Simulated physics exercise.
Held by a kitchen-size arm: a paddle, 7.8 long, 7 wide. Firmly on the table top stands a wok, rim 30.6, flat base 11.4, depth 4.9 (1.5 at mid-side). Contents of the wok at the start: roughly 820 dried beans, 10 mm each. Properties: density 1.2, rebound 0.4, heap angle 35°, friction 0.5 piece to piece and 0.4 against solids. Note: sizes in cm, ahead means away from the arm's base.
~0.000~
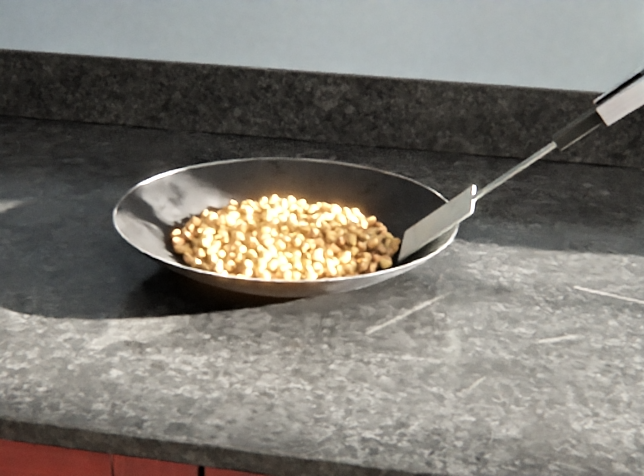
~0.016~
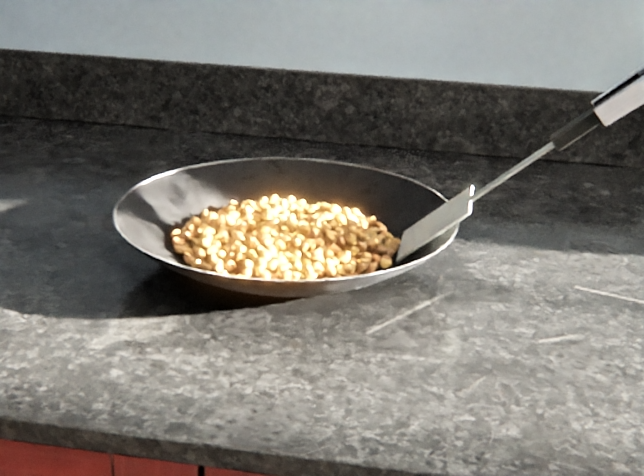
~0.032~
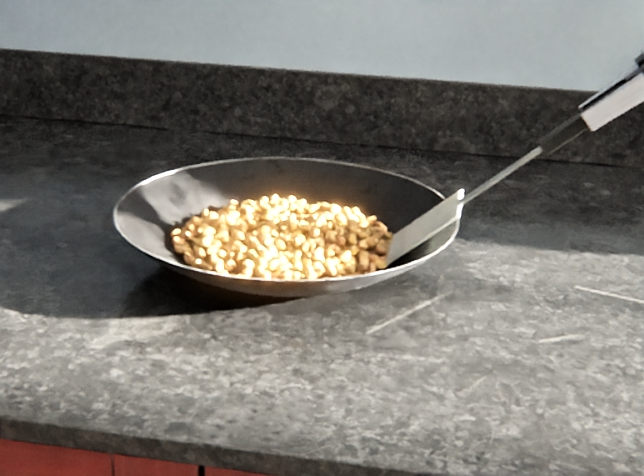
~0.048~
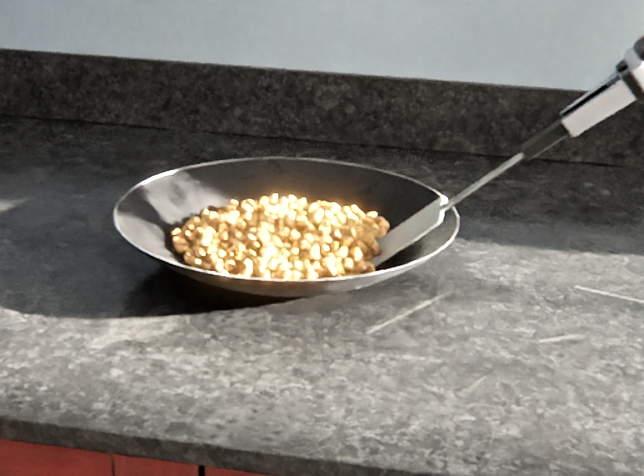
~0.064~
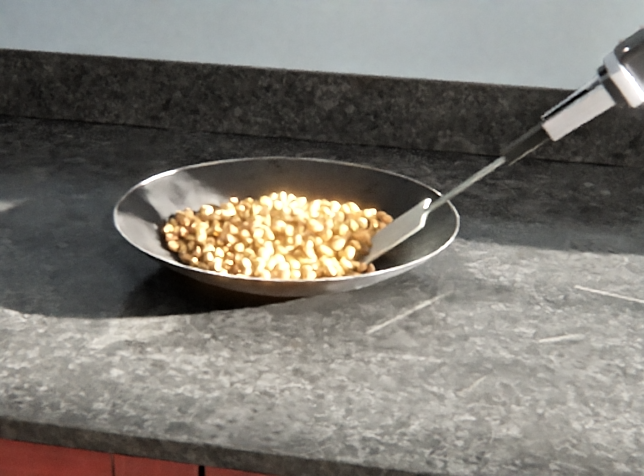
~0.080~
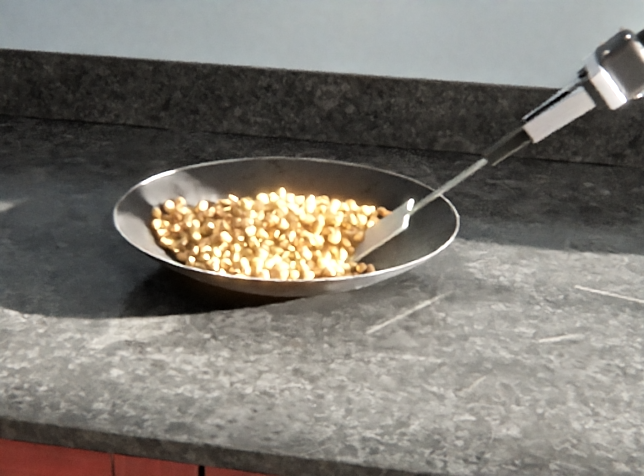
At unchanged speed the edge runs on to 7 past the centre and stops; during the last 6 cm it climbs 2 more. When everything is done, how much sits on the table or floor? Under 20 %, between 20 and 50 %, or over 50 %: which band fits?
The band that fits is under 20 %.
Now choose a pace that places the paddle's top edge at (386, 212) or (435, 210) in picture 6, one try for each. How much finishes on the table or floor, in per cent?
Try one roughly 15 per cent; try two roughly 5 per cent.
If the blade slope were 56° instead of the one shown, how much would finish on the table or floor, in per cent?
10 %.
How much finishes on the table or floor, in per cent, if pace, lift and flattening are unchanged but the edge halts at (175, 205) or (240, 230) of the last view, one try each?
Estimates, in order: 35 % and 0 %.
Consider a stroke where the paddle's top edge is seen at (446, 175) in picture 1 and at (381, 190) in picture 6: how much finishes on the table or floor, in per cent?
Roughly 10 percent ends up there.
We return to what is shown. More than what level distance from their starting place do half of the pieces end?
Somewhere near 5 centimetres, I reckon.
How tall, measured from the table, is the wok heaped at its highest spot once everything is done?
Roughly 6.5 centimetres.
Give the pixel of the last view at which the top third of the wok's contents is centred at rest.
Close to pixel (177, 210).
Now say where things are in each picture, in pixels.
The first picture shows the paddle top edge at (473, 198), sloping 41°; upper third of the load around (290, 233), from x 175 to 395, top at y 200; 823 in the wok.
The second picture shows the paddle top edge at (471, 199), sloping 41°; upper third of the load around (290, 233), from x 175 to 395, top at y 200.
The third picture shows the paddle top edge at (460, 203), sloping 41°; upper third of the load around (291, 232), from x 175 to 390, top at y 200.
The fourth picture shows the paddle top edge at (443, 208), sloping 41°; upper third of the load around (291, 231), from x 175 to 385, top at y 200.
The fifth picture shows the paddle top edge at (425, 212), sloping 41°; upper third of the load around (282, 226), from x 165 to 390, top at y 200.
The sixth picture shows the paddle top edge at (408, 213), sloping 41°; upper third of the load around (271, 222), from x 155 to 390, top at y 195; 823 in the wok.
After 0.12 s, sloping 41°, highest piece 7 above the table; 823 in the wok.
After 0.17 s, sloping 41°, highest piece 7 above the table; 821 in the wok, 2 on the blade or in flight.
After 0.39 s, sloping 41°, highest piece 8 above the table; 756 in the wok, 60 on the table or floor, 7 on the blade or in flight.
After 1.44 s, sloping 41°, highest piece 6 above the table; 755 in the wok, 68 on the table or floor.
In the end, 755 in the wok, 68 on the table or floor. That is 8 % on the table or floor.
